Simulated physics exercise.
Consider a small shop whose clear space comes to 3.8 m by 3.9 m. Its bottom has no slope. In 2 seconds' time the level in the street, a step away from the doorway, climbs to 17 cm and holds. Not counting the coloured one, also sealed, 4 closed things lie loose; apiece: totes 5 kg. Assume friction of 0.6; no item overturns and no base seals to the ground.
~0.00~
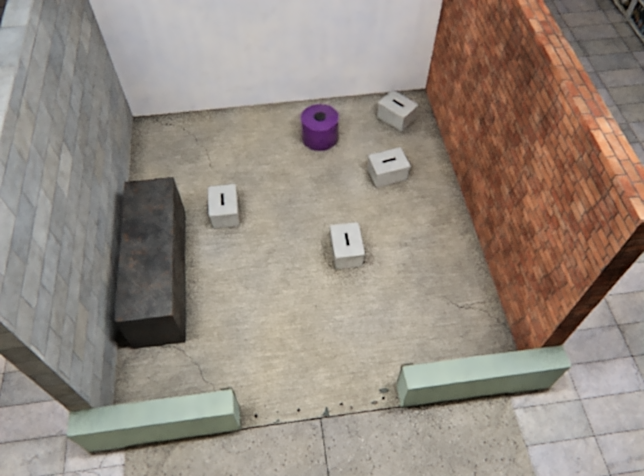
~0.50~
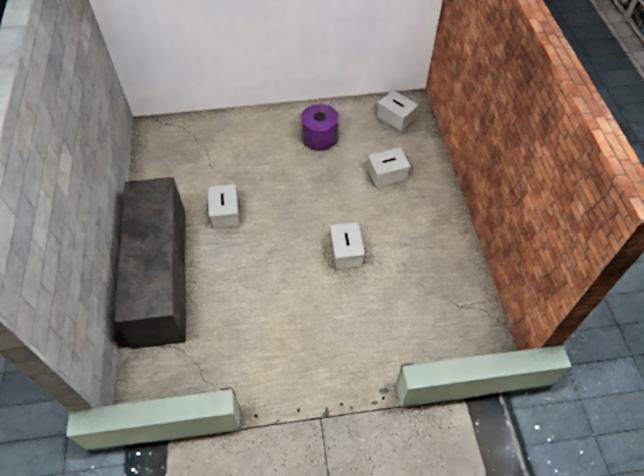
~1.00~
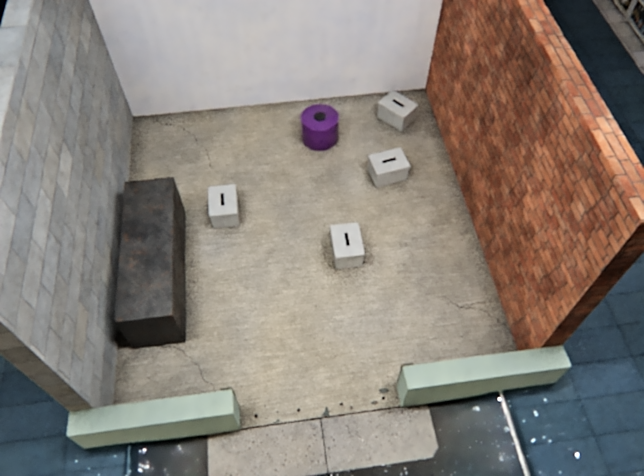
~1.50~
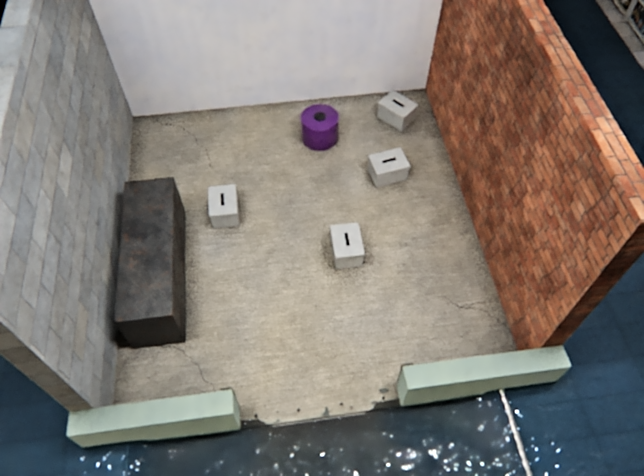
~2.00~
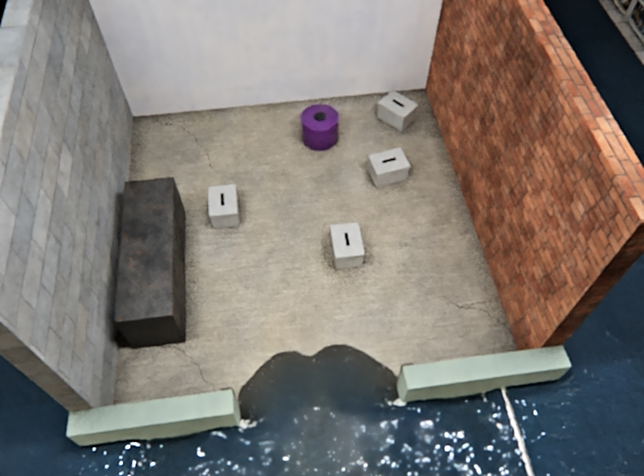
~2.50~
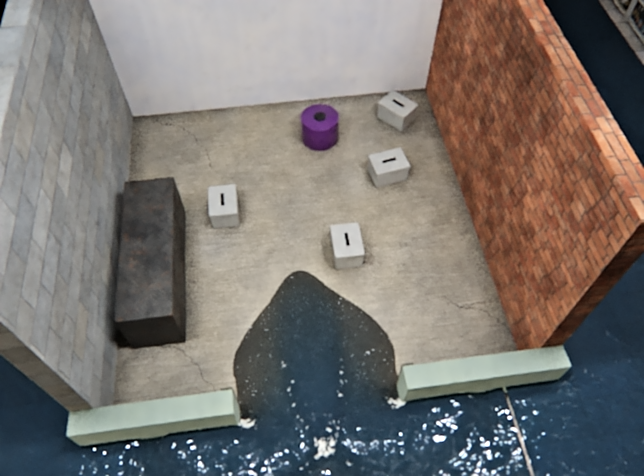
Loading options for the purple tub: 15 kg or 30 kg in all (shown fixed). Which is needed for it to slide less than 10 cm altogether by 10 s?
My call: It requires the heavier amount.
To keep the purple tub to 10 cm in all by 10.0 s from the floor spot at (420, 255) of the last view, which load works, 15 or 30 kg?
The answer: Either weight will do.
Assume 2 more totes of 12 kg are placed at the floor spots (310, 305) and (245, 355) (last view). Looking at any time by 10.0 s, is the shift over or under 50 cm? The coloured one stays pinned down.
Above the mark, then below the mark.
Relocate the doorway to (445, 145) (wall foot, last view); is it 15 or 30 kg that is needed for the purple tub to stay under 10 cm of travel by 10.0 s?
With that change, the big one is needed.
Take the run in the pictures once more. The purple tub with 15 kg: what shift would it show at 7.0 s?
I'd put it at about 0 cm.
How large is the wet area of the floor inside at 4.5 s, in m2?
Close to 10.5 m2, I'd say.
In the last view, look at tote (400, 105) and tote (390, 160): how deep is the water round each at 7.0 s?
Some 11 cm at the first, some 11 cm at the second.
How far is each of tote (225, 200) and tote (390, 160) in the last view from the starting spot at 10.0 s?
60 cm and 40 cm respectively.
After 3.5 s the purple tub would be 0 cm from its start with 15 kg and 0 cm from its start with 30 kg; 0 cm of water round it then.
After 4.5 s the purple tub would be 0 cm from its start with 15 kg and 0 cm from its start with 30 kg; 4 cm of water round it then.
After 7.0 s the purple tub would be 0 cm from its start with 15 kg and 0 cm from its start with 30 kg; 7 cm of water round it then.
After 10.0 s the purple tub would be 32 cm from its start with 15 kg and 0 cm from its start with 30 kg; 11 cm of water round it then.
